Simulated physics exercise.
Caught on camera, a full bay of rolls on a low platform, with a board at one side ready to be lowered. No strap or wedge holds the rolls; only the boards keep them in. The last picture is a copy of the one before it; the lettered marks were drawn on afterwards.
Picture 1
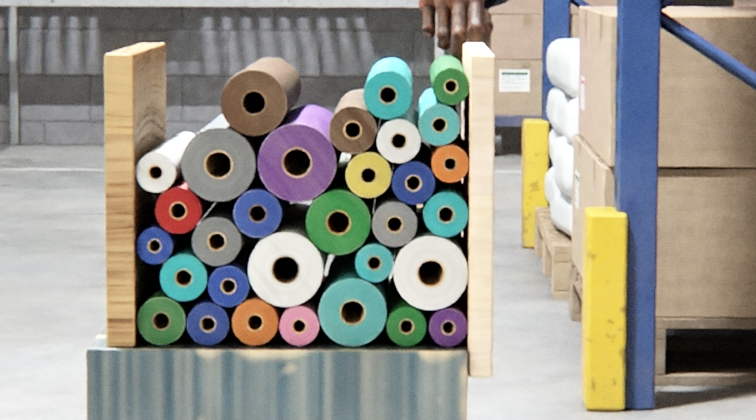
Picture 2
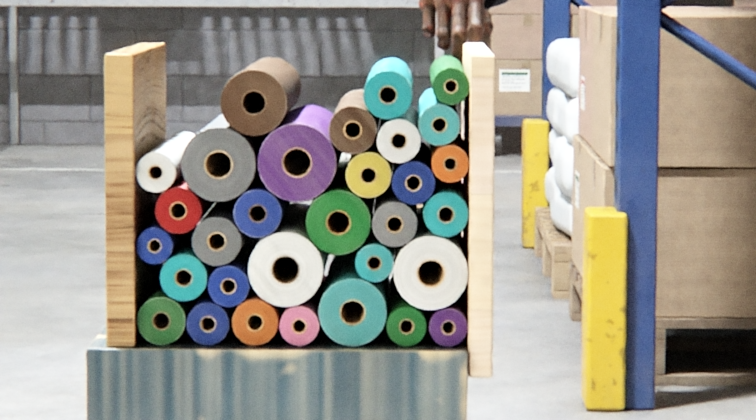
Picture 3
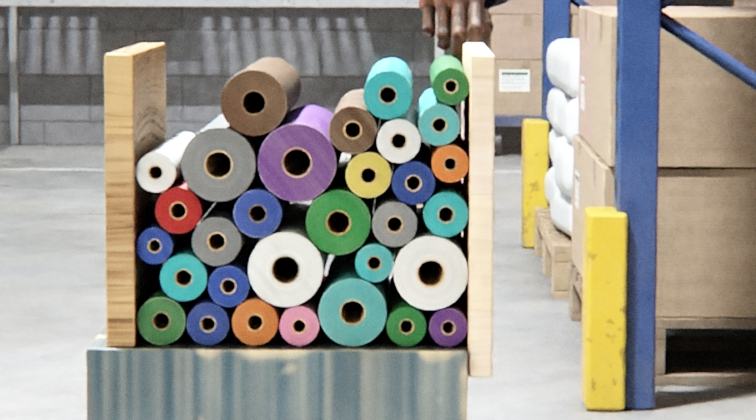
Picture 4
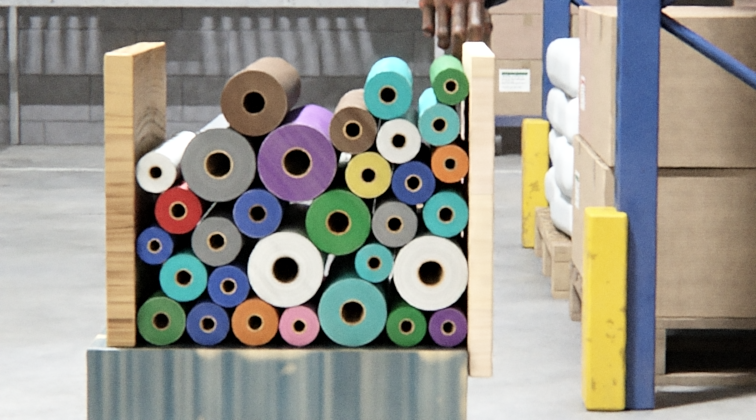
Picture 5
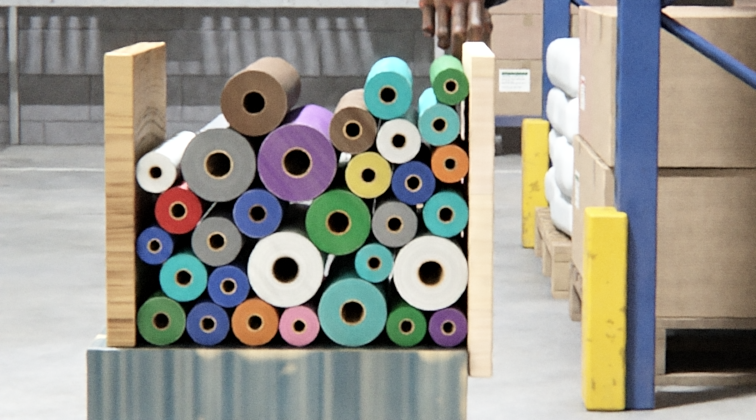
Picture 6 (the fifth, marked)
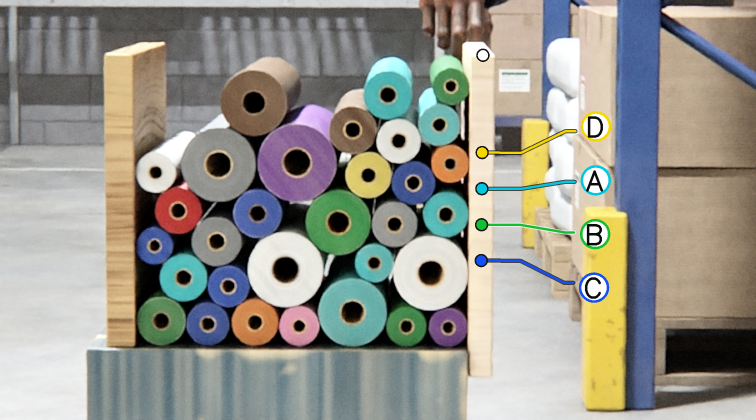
The footage shows colourful rolls of various sizes stacked between two upright wooden boards on a low platform in a warehouse, with a hand at the top near the right board. Nothing visibly moves.
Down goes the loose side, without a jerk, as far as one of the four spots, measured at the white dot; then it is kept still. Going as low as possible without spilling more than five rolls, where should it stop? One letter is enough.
The answer is mark B.
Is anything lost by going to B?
Yes, at B.
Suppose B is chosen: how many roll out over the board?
The count is three.
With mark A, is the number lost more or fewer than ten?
It loses fewer than ten.
On the marked copy, A at (481, 189); B at (481, 225); C at (481, 261); D at (482, 153); the white dot at (482, 55).
With B. Early on, top of the board (470, 135).
Further on, top of the board (469, 222).
At the end, top of the board (469, 224), three out over the board.
As for the rest, A one out over the board; C more than five out over the board; D none out over the board.
